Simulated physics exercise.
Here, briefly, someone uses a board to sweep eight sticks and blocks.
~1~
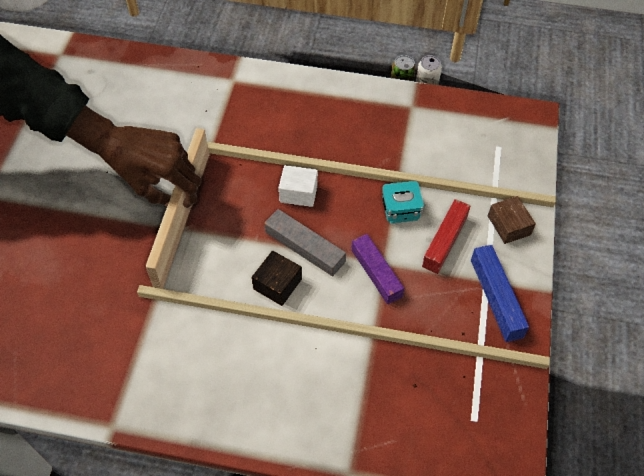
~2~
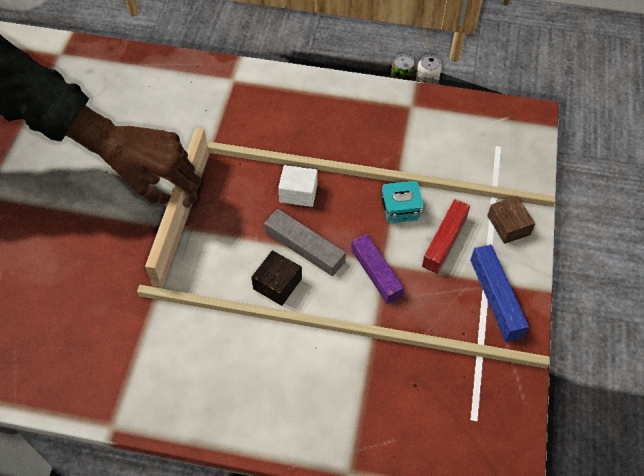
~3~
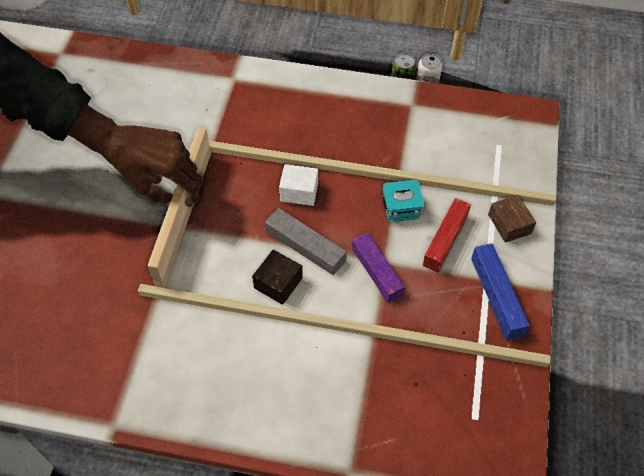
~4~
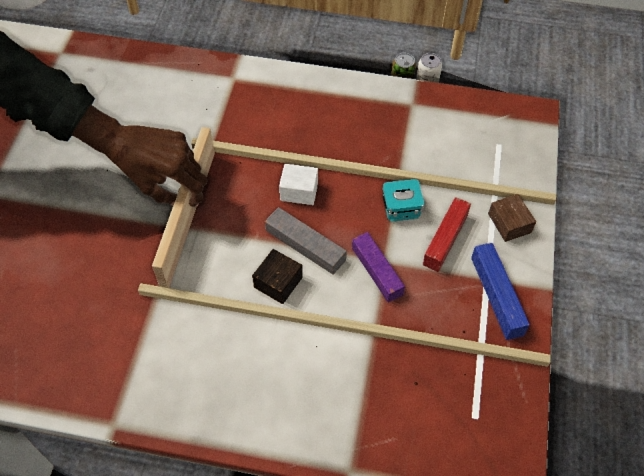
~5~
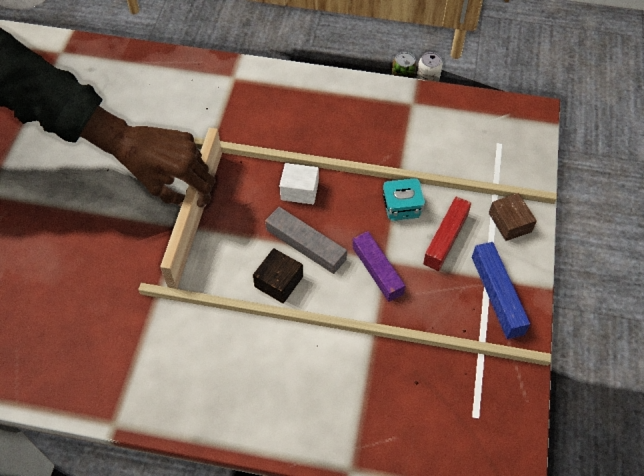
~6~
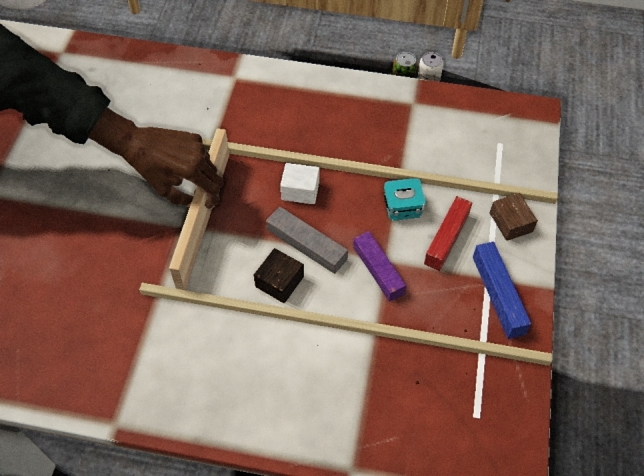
The video shows a hand holding a wooden board upright between two wooden rails on a checkered table, first nearly still, then sliding it slightly right toward eight scattered sticks and blocks, which stay in place.
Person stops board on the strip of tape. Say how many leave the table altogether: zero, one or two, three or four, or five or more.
Dropped: Three or four.
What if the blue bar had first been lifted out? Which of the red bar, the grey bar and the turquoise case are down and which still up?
The red bar comes off; the grey bar stays put; the turquoise case stays put.
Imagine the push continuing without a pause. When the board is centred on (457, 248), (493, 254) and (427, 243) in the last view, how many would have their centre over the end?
1, 3 and 0.
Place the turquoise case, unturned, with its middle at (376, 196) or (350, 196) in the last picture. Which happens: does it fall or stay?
Turquoise case - first try is safe, second try is safe.
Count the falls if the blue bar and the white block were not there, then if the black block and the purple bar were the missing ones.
First try 1, second try 1.
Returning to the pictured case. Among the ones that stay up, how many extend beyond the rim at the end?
Overhang count: 3.
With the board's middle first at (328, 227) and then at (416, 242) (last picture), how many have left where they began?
First 4 and then 8.
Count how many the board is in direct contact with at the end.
The count is 3.
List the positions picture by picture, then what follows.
In the first picture, brown block (511, 220); blue bar (499, 292); red bar (447, 236); board (180, 206); tape (488, 269).
In the second picture, blue bar (498, 292); grey bar (305, 242).
In the third picture, red bar (447, 234); board (182, 205).
In the fourth picture, brown block (512, 218); turquoise case (402, 201).
In the fifth picture, blue bar (500, 289); white block (300, 184).
In the sixth picture, brown block (513, 217); blue bar (501, 289); red bar (448, 233); board (201, 207); tape (490, 266).
A little later, none off yet; brown block at rest near (513, 217); blue bar at rest near (501, 289); red bar at rest near (448, 233).
Next, none off yet; brown block at rest near (513, 217); blue bar at rest near (501, 289); red bar moving near (456, 231).
Later still, none off yet; brown block shifted about its own width near (559, 232); blue bar shifted a little near (534, 296); red bar shifted about its own width near (530, 241).
When it is over, the number that fall off is three or four; down, red bar, blue bar and brown block.
